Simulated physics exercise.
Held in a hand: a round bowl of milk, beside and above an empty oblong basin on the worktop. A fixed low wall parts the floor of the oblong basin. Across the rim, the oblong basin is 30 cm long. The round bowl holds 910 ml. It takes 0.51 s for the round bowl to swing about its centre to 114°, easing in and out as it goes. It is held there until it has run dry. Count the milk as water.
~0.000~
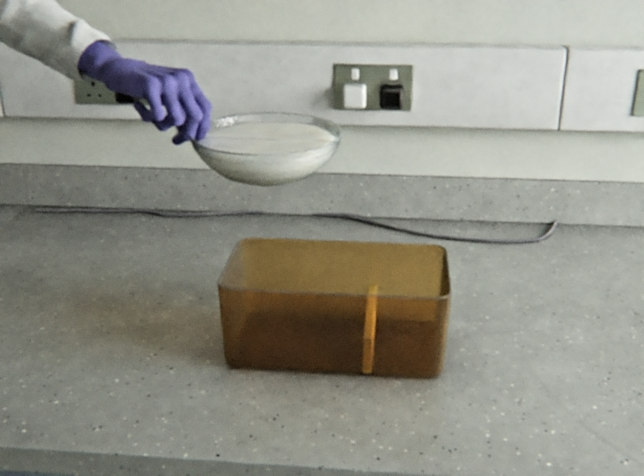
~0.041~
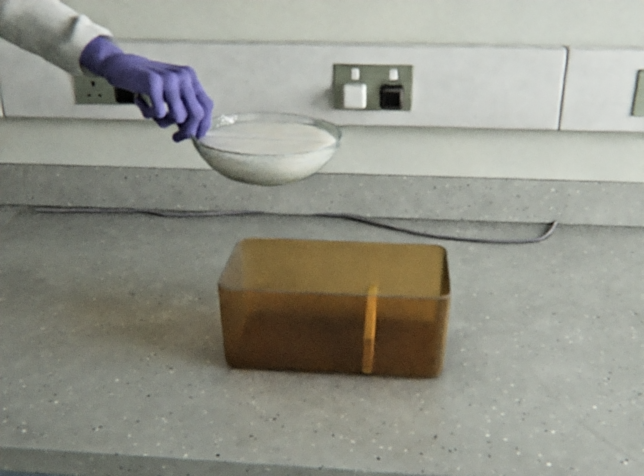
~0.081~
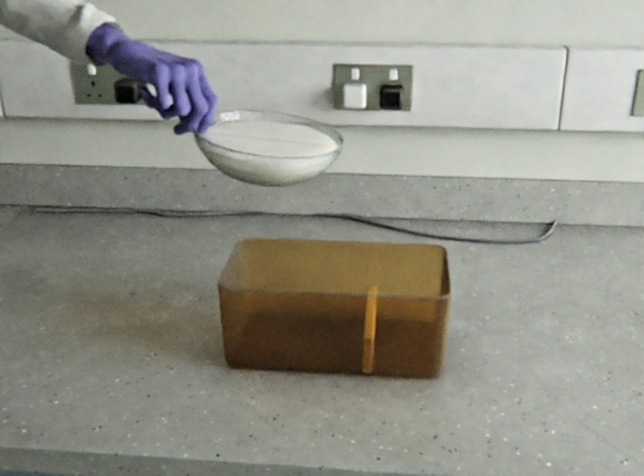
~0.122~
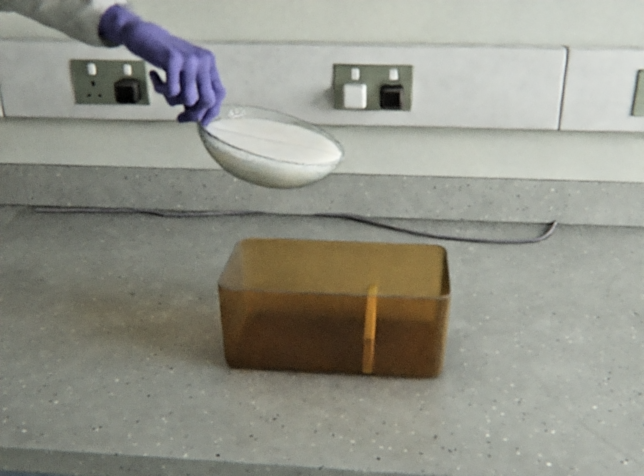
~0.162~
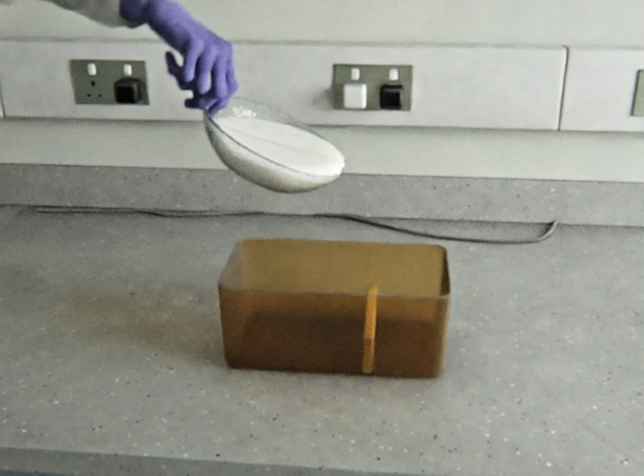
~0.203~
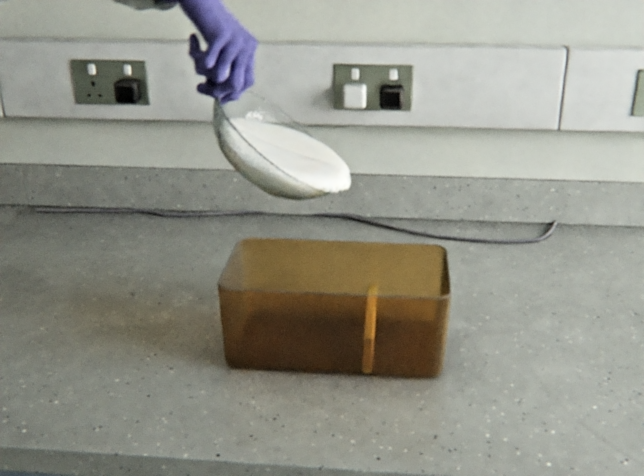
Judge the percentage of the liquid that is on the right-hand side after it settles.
My estimate is 33 %.
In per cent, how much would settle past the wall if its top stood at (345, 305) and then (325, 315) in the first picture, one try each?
65 in a hundred, followed by 75 in a hundred.
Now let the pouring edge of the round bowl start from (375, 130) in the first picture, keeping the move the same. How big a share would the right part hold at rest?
It would then come to around 65 percent.
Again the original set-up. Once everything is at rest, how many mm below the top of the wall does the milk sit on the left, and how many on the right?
Noted: Left near 38 mm, right near 34 mm.
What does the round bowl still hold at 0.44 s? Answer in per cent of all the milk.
Roughly 0 per cent.
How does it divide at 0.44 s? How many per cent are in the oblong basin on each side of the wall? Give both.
About 54 left, about 36 right.
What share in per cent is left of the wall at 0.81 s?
I'd say near 54 percent.
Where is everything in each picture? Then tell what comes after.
The first frame shows tilt 0°; pouring edge (341, 136); surface from (198, 137) to (337, 140); the oblong basin's rim runs from (229, 262) to (448, 271); the wall's top is at (370, 310).
The second frame shows tilt 2°; pouring edge (342, 138); surface from (199, 135) to (338, 142).
The third frame shows tilt 7°; pouring edge (343, 145); surface from (200, 130) to (339, 146).
The fourth frame shows tilt 15°; pouring edge (344, 156); surface from (204, 124) to (342, 152).
The fifth frame shows tilt 26°; pouring edge (342, 169); surface from (211, 120) to (326, 154); 2 per cent is over the edge.
The sixth frame shows tilt 39°; pouring edge (337, 185); surface from (220, 122) to (314, 156); 11 per cent is over the edge.
By 0.44 s the tilt is 109° and 0 per cent is still to pour, 54 is left of the wall and 37 right of it.
By 0.62 s the tilt is 114° and 0 per cent is still to pour, 51 is left of the wall and 26 right of it.
By 0.81 s the tilt is 114° and 0 per cent is still to pour, 53 is left of the wall and 31 right of it.
By 1.01 s the tilt is 114° and 0 per cent is still to pour, 57 is left of the wall and 33 right of it.
At rest 57 per cent lies left of the wall, 33 right of it and 10 outside.
